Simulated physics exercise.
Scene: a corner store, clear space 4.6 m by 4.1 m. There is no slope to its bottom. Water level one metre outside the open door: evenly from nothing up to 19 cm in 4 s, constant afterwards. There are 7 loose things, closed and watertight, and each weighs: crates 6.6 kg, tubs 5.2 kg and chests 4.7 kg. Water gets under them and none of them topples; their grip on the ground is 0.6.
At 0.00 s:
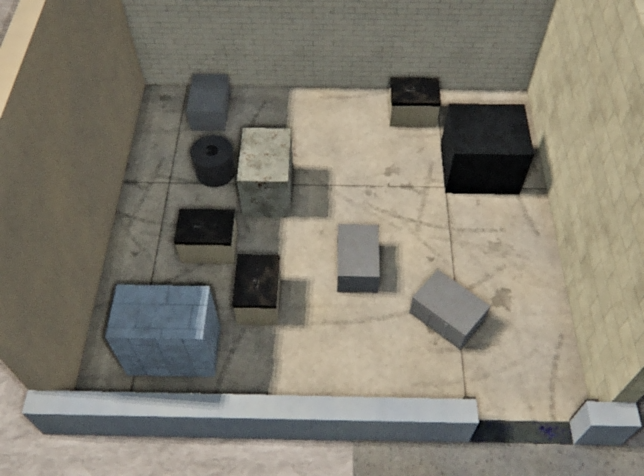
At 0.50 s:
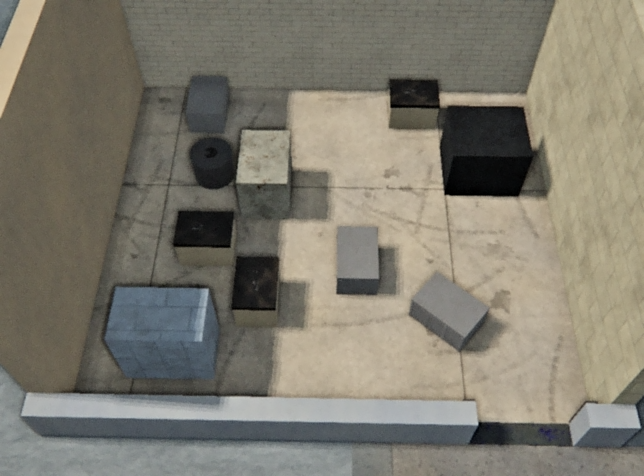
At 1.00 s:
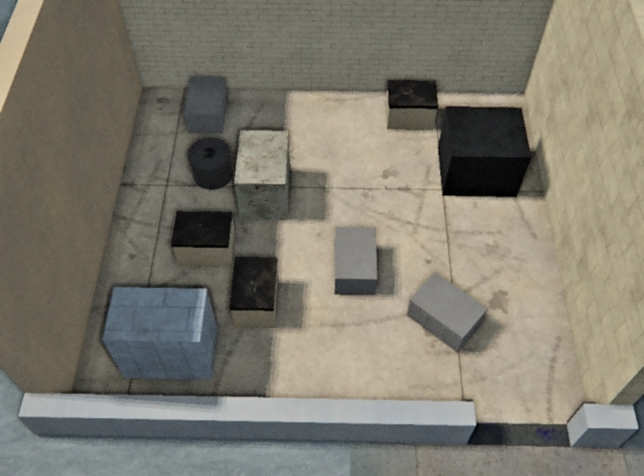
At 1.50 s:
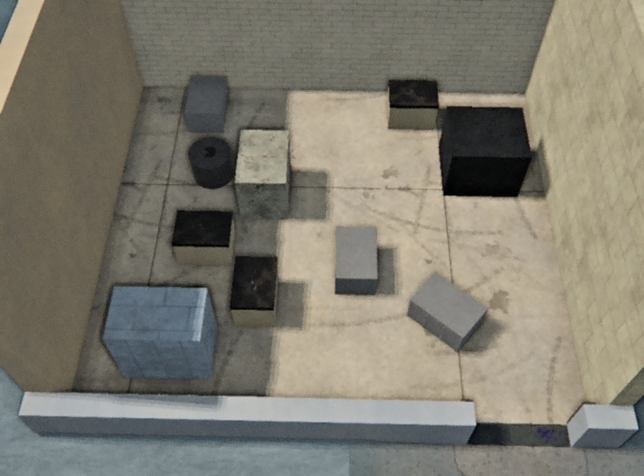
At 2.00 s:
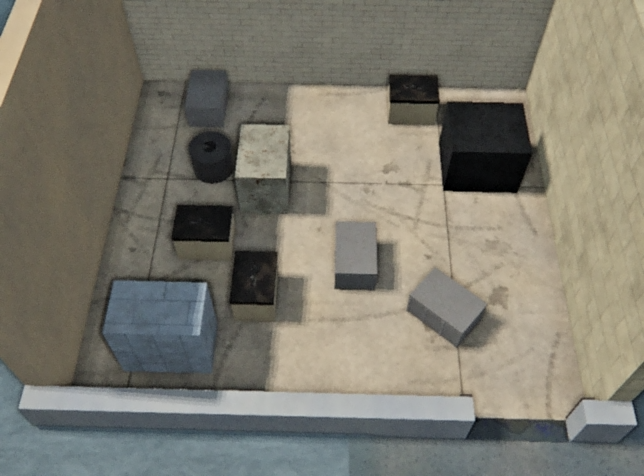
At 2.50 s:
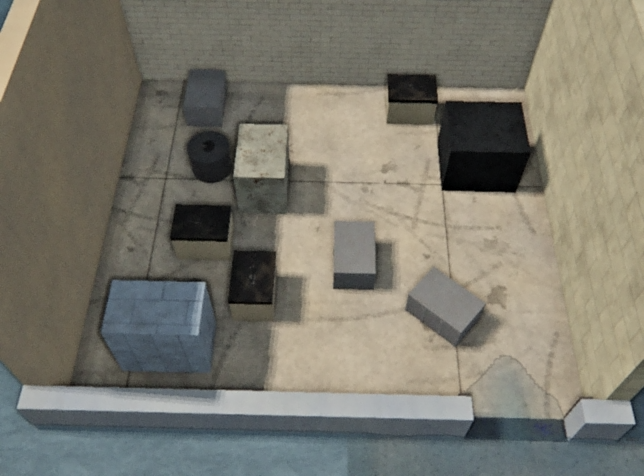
Blue-grey water spreads along the outside of the low front wall, first at the left, then across toward the gap at the right. A small patch of it then slips through the gap onto the pale floor, while the boxes and the dark round tub inside stay where they are.
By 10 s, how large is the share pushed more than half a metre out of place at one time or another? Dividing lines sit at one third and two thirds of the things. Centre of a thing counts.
My call: One to two thirds of them.
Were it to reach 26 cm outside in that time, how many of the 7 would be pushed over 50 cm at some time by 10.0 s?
5.
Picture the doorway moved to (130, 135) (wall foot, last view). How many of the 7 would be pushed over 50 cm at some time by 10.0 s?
5.
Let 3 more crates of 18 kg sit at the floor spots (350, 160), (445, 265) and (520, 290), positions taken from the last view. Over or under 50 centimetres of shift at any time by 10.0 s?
Well, it goes below, above, above.
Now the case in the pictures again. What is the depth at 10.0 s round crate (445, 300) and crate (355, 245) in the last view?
5 and 4 cm.
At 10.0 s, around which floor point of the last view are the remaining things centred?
About (227, 186).
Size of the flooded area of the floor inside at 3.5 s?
Roughly 2.0 m2.
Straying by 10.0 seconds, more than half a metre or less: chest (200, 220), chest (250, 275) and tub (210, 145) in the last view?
One by one: Below; below; below.
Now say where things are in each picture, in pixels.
A crate at (207, 92), on the bottom; a tub at (211, 151), on the bottom; 0.0 m2 under water; 0 of 7 have shifted, in the first picture.
A crate at (207, 95) rests on the ground; a tub at (211, 153), on the bottom; 0.0 m2 under water; 0 of 7 have shifted, in the second picture.
A crate at (205, 95), on the bottom; a tub at (209, 153), on the bottom; 0.0 m2 under water; 0 of 7 have shifted, in the third picture.
A crate at (206, 94), on the bottom; a tub at (209, 153), on the bottom; water covers 0.0 m2; 0 of 7 have shifted, in the fourth picture.
A crate at (206, 88) rests on the ground; a tub at (210, 147), on the bottom; water covers 0.0 m2; 0 of 7 have shifted, in the fifth picture.
A crate at (204, 88) rests on the ground; a tub at (208, 147), on the bottom; 0.3 m2 under water; 0 of 7 have shifted, in the sixth picture.
After 3.5 s 0 of 7 are over 50 cm from their spots; 0 afloat.
After 4.5 s 0 of 7 are over 50 cm from their spots; 0 afloat.
After 7.0 s 2 of 7 are over 50 cm from their spots; 1 afloat.
After 10.0 s 4 of 7 are over 50 cm from their spots, and 4 have been at some point; 4 afloat.
